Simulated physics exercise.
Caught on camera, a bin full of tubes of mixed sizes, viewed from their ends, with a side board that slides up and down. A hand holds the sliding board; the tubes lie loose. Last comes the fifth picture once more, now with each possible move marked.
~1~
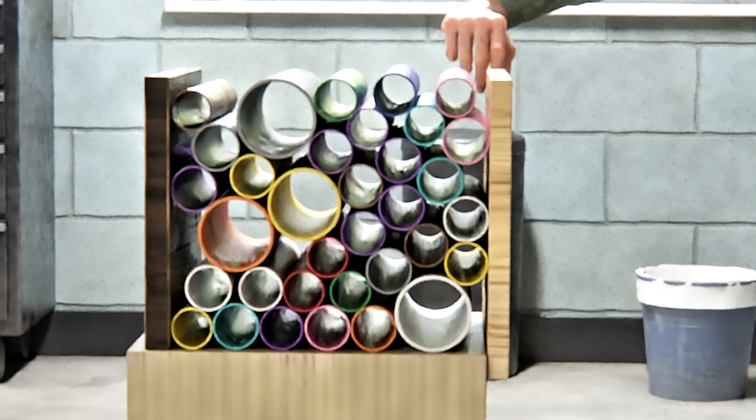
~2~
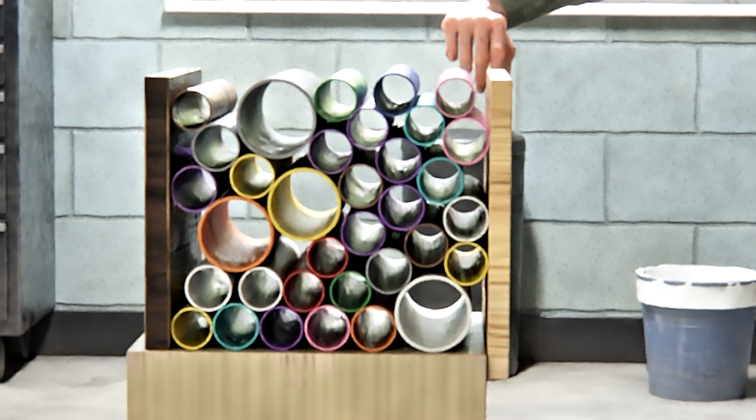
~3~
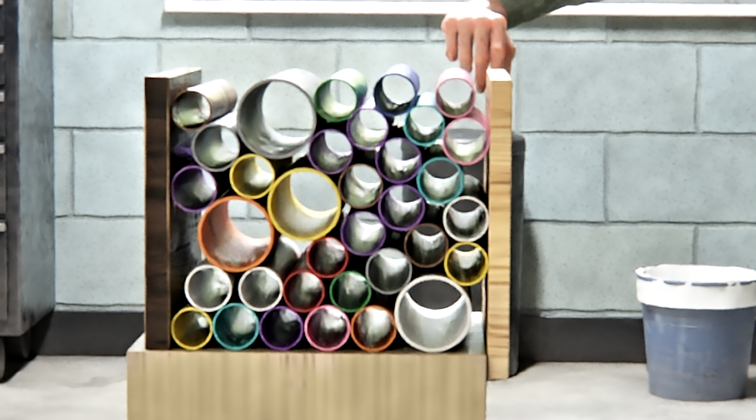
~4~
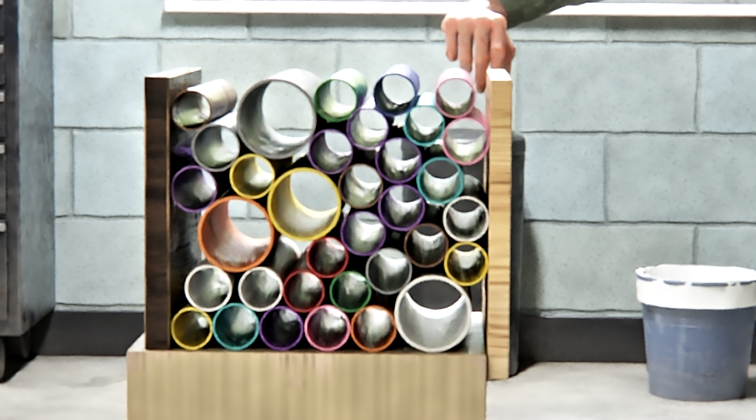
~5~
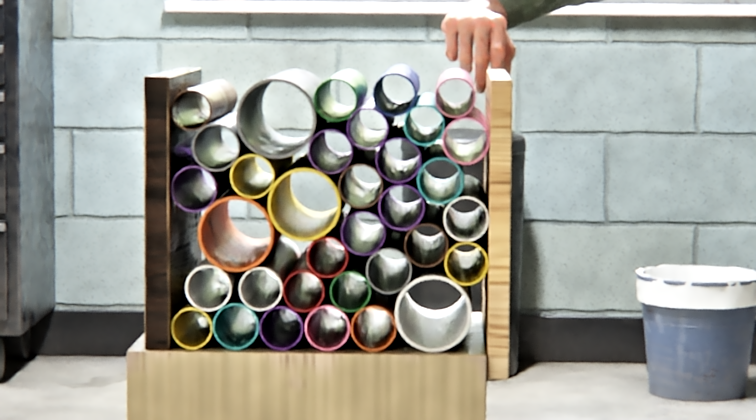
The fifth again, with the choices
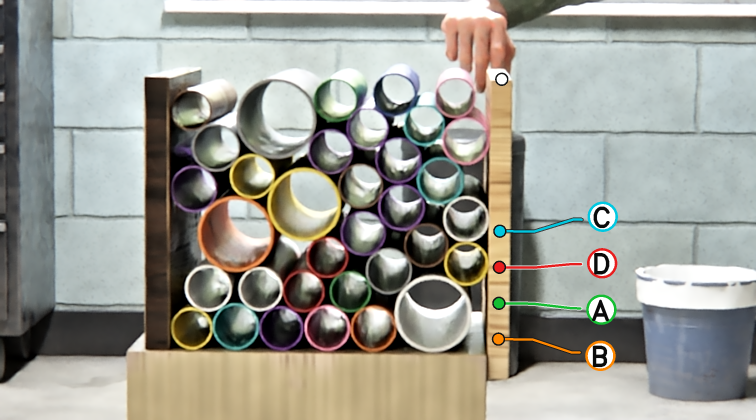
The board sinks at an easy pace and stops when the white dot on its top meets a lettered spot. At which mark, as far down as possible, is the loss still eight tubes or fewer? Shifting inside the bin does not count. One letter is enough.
Slide it to C.
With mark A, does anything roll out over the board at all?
At A: Yes.
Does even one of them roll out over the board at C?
At C: Yes.
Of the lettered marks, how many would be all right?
One of them.
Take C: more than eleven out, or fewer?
Fewer than eleven.
On the marked copy, A at (499, 304); B at (498, 339); C at (500, 231); D at (499, 267); the white dot at (502, 79).
Following C. Soon after the start, top of the board (490, 148).
Later, top of the board (489, 227).
In the end, top of the board (489, 230), about four out over the board.
As for the rest, A more than eight out over the board; B more than eight out over the board; D nine out over the board.
